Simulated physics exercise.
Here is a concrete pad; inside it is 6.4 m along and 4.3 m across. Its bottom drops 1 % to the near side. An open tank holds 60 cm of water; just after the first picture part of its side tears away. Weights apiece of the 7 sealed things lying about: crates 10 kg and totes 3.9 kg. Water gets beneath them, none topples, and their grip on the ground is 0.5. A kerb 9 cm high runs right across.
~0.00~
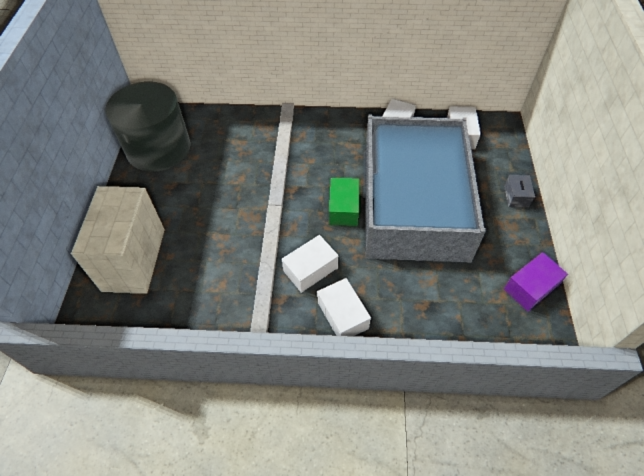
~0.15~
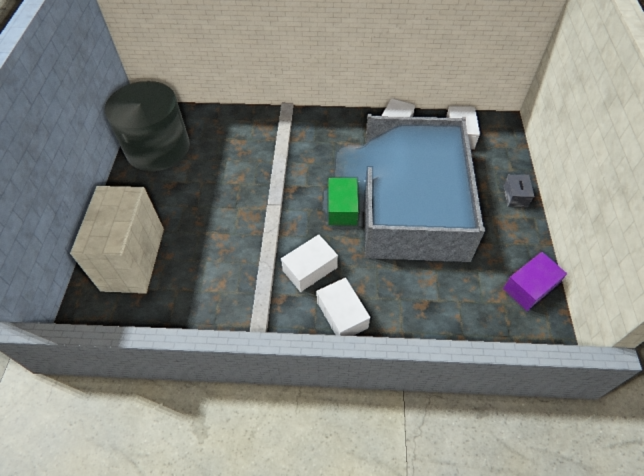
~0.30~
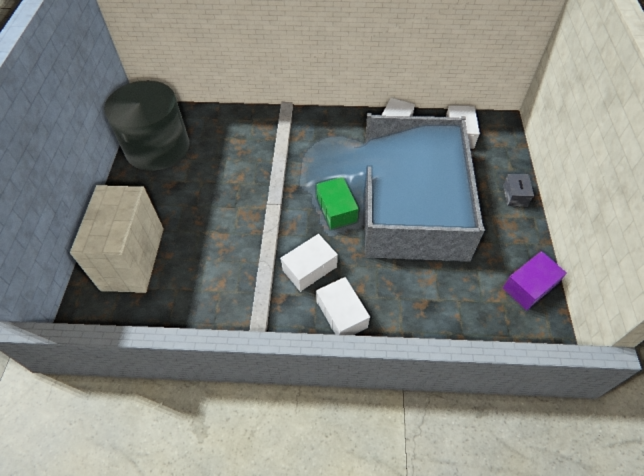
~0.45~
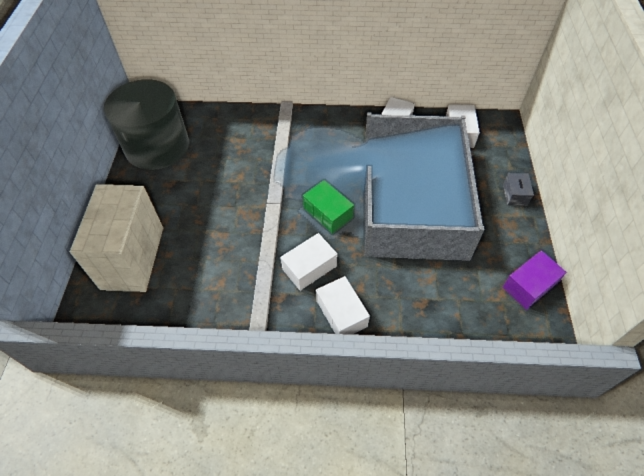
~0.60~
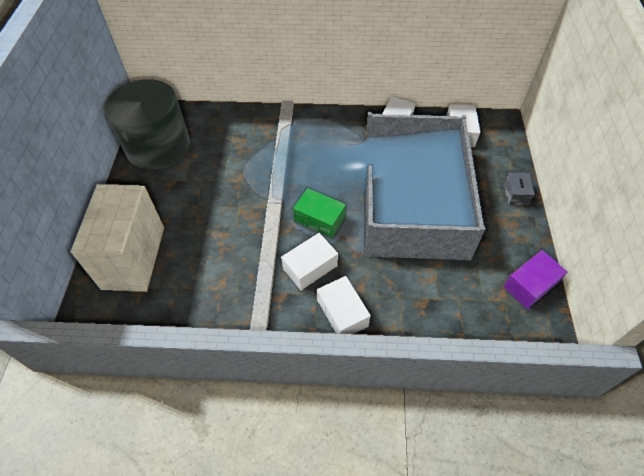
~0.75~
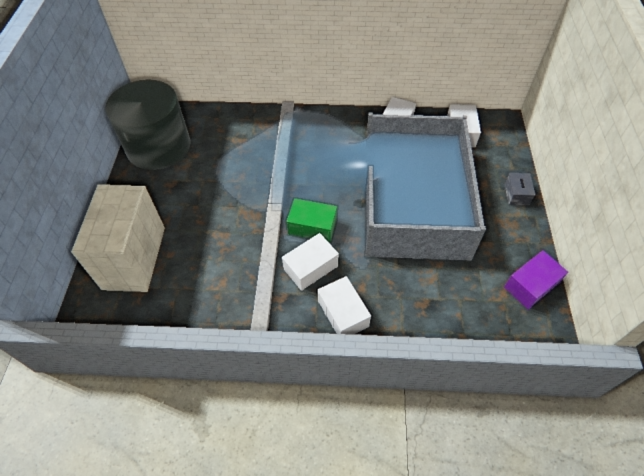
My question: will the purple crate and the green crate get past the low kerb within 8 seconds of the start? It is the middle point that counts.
Purple crate is held back; green crate stays short.
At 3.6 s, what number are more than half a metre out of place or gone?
1 of them.
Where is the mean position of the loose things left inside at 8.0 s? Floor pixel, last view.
At about (466, 233).
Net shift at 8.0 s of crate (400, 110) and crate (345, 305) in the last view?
In that order: 140 cm, 140 cm.
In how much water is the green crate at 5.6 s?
About 5 cm.
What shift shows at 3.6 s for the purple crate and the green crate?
About 0 and 80 cm.
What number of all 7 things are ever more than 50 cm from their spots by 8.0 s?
5 of them.
After 1.6 s the purple crate is near (540, 273), 0.0 m from its start, aground; the green crate is near (307, 227), 0.8 m from its start, aground; 0 of 7 are over the mark; 0 afloat.
After 3.6 s the purple crate is near (540, 273), 0.0 m from its start, aground; the green crate is near (312, 228), 0.7 m from its start, afloat; 0 of 7 are over the mark; 1 afloat.
After 5.6 s the purple crate is near (540, 273), 0.0 m from its start, aground; the green crate is near (344, 246), 0.9 m from its start, afloat; 0 of 7 are over the mark; 2 afloat.
After 8.0 s the purple crate is near (540, 273), 0.0 m from its start, aground; the green crate is near (365, 264), 1.2 m from its start, afloat; 0 of 7 are over the mark; 3 afloat.
